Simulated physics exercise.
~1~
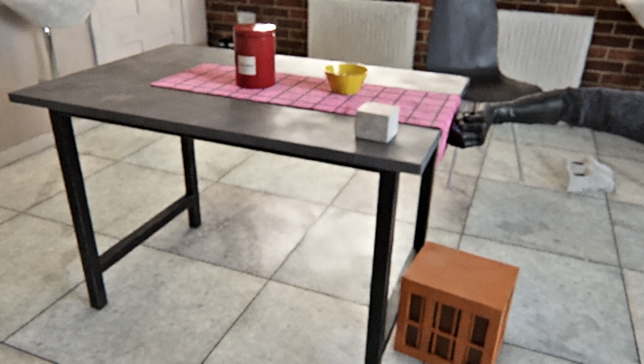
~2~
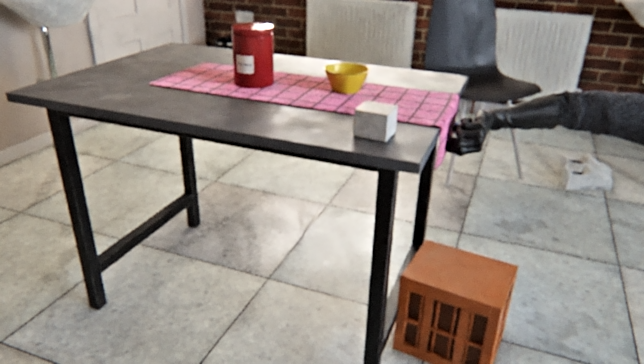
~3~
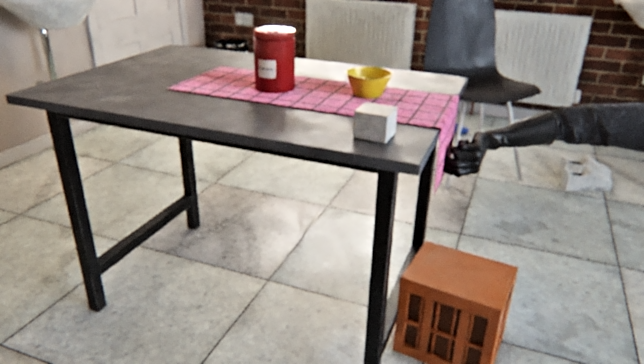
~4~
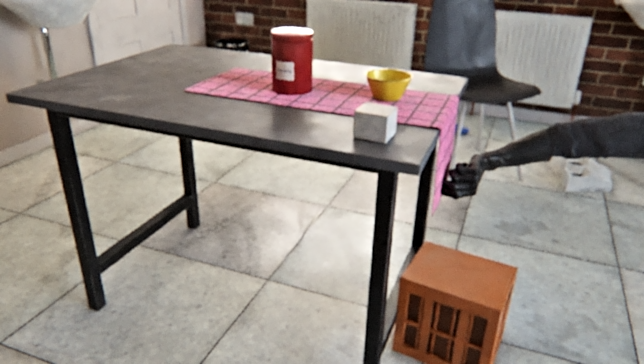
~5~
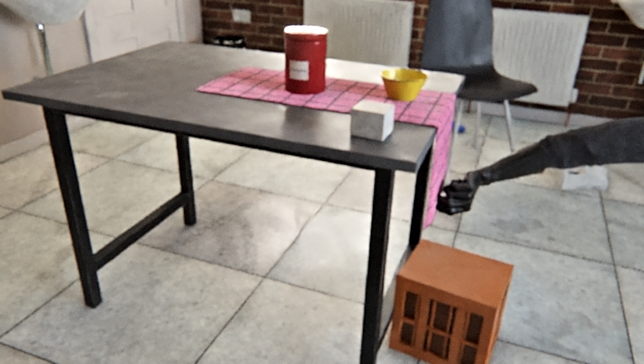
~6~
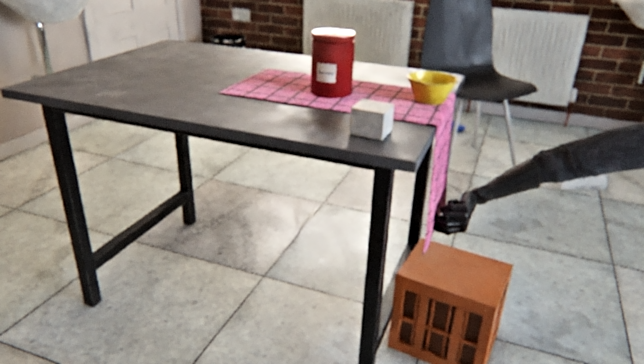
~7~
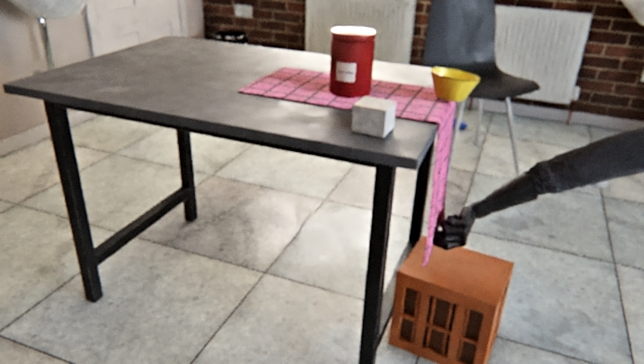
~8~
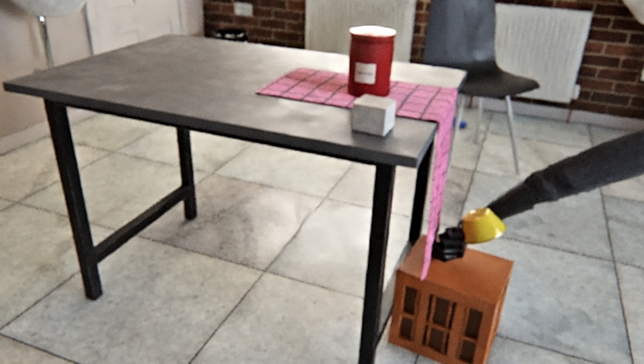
On a grey table, a black hand pulling a pink runner down over the end, dropping a yellow bowl, leaving a white block behind.
